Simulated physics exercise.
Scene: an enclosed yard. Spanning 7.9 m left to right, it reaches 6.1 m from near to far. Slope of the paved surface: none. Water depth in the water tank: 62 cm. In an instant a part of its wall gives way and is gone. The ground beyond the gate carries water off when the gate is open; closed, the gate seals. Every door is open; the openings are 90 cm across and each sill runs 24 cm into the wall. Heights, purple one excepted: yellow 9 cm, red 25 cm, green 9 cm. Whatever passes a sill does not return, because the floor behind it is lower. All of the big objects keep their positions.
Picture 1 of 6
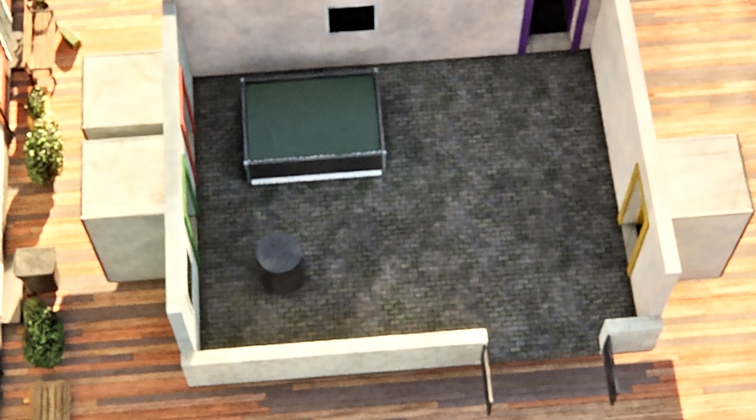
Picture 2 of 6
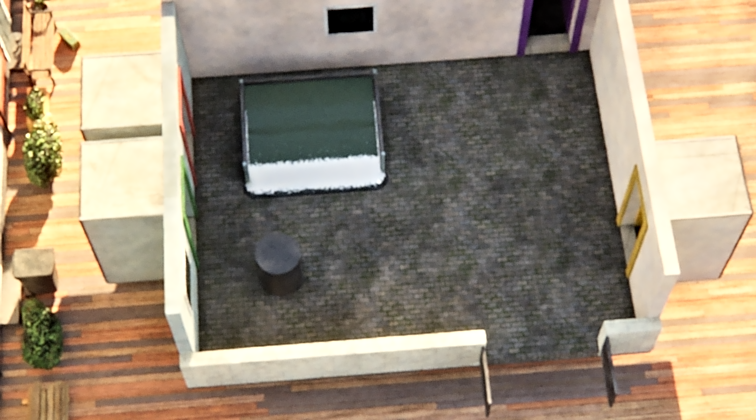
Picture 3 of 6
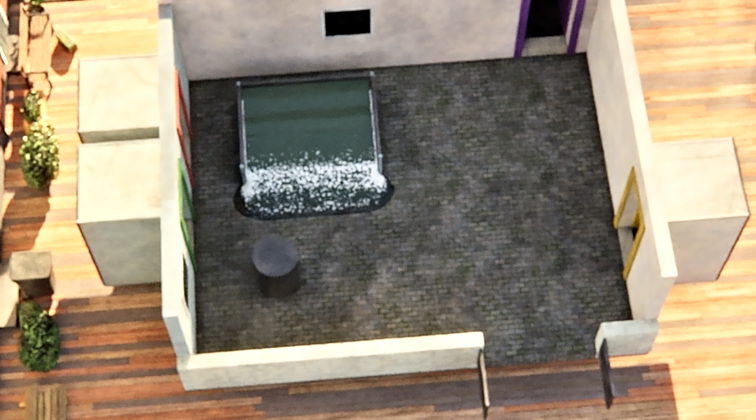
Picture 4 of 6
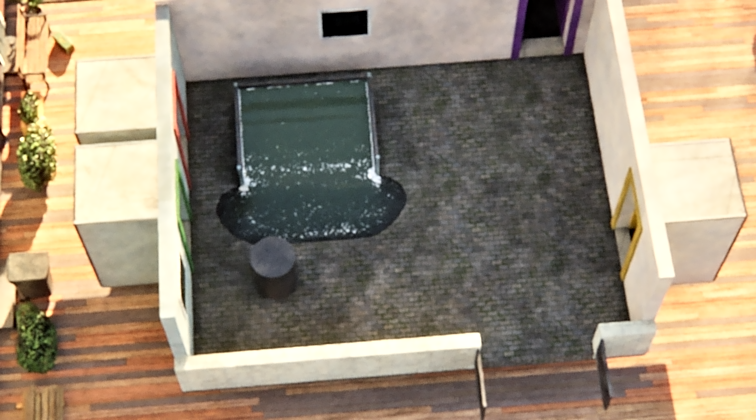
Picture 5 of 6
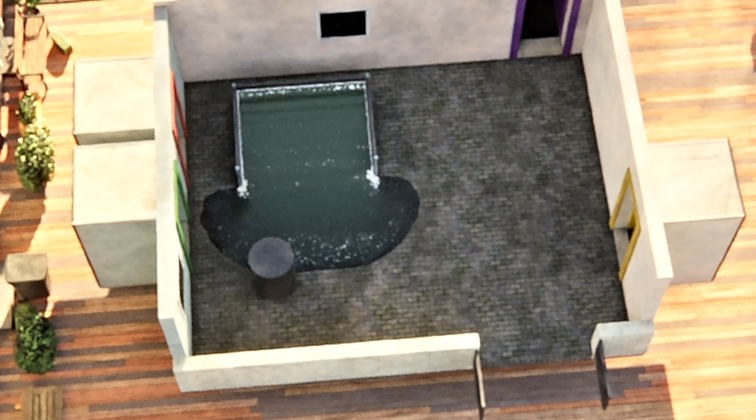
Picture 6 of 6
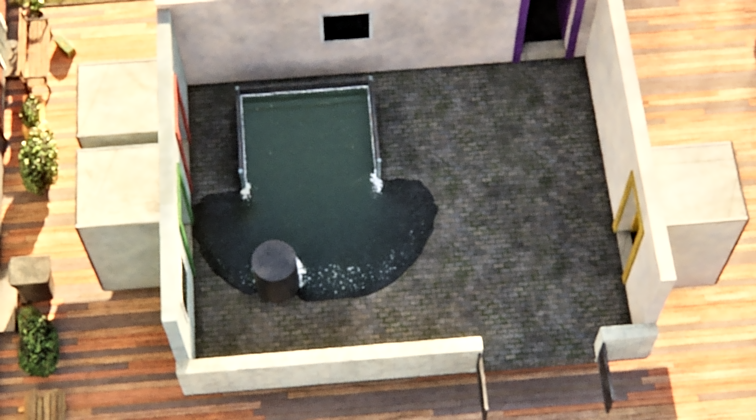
In a walled paved yard, dark water pours from the open front of a tank, spreading across the floor and around a cylinder.
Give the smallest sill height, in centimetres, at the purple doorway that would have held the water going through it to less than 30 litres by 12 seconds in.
The smallest height is about 6.5 cm.
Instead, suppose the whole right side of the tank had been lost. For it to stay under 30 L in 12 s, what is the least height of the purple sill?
The answer is some 20 cm.
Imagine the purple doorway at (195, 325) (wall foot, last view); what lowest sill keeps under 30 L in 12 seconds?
Around 12.0 cm would do it.
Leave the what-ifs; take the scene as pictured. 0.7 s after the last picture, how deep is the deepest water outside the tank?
Roughly 39 cm.
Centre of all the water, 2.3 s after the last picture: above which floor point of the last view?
Approximately (330, 268).
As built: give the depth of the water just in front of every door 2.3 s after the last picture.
Purple door 0 cm, yellow door 0 cm, red door 0 cm, green door 14 cm.
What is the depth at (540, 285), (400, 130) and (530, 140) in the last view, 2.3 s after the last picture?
I'd read roughly 2, 0 and 0 cm there.
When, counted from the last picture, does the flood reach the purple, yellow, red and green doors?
Front arrival: Purple 6.0 seconds, yellow 3.2 seconds, red 2.8 seconds, green 0.1 seconds.
Then, 0.7 s after the last picture water covers 35 % of the floor, deepest (39 cm) near (348, 364); it has not reached the purple door.
Then, 2.3 s after the last picture water covers 45 % of the floor, deepest (31 cm) near (257, 371); it has not reached the purple door.
Then, 11.3 s after the last picture water covers 100 % of the floor, deepest (10 cm) near (589, 117); 8 cm at the purple door, 0 litres in over its 27 cm sill.
At the purple door as built, the water peaked near 12 cm, 9.1 s after the last picture.
With a sill of 6 cm, 37 litres would have come in within the 12 s; with 7 cm, 23 litres. So under 30 litres takes about 6.5 cm.
